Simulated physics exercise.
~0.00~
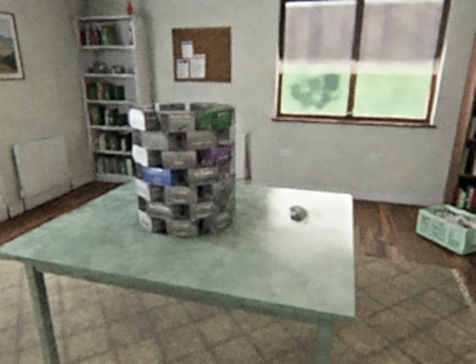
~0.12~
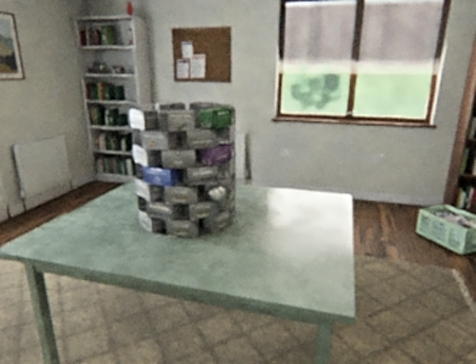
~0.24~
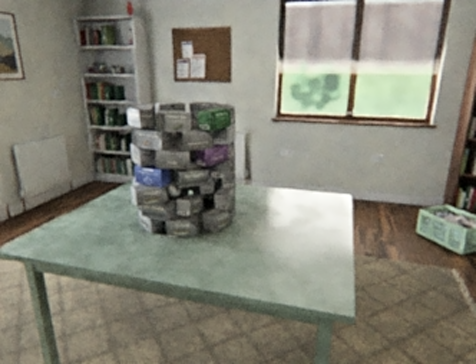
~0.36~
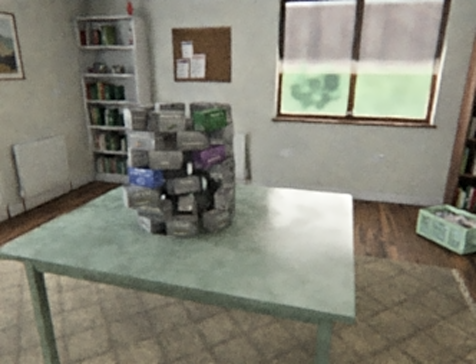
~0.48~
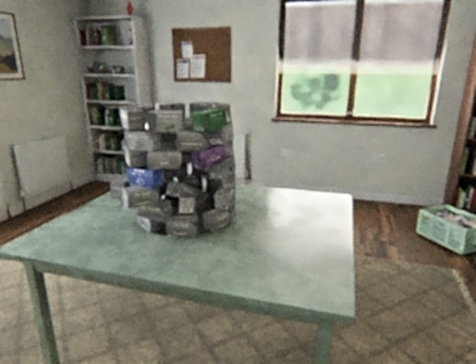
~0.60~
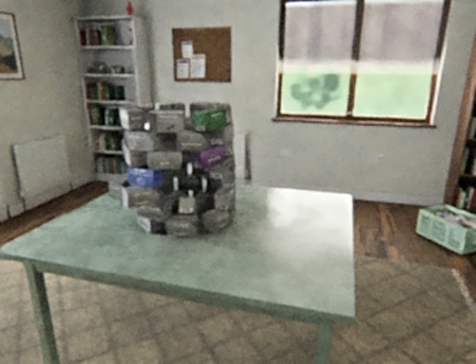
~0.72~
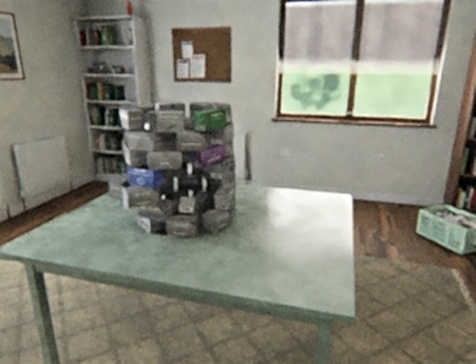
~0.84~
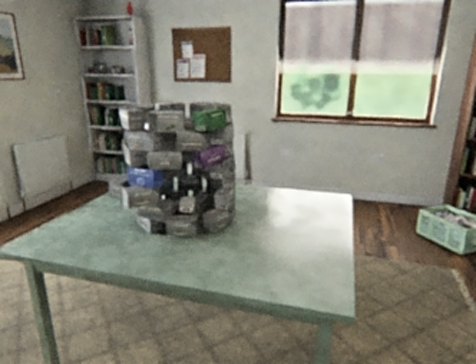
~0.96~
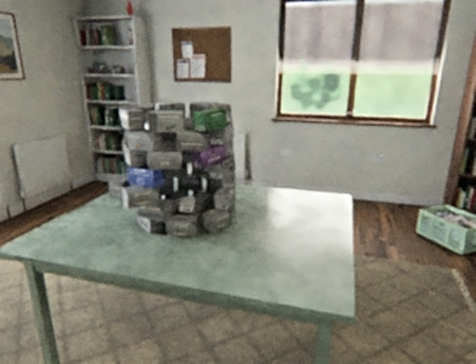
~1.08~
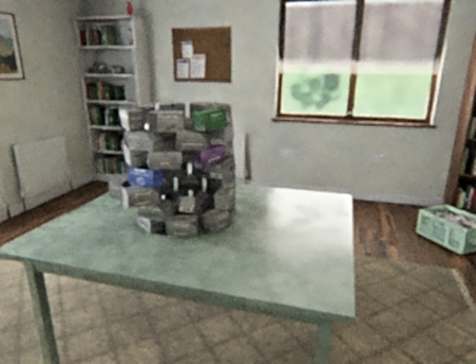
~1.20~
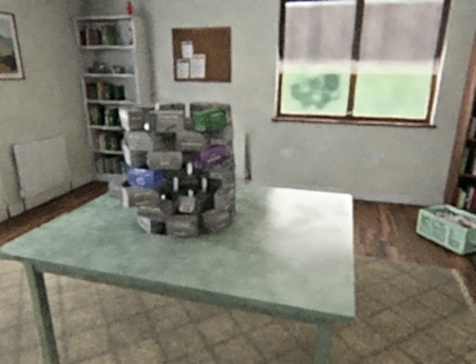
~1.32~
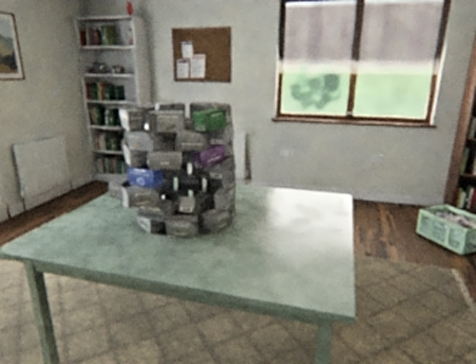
A ring-shaped stack of packets is struck by a flying ball, shifts left and stays standing.
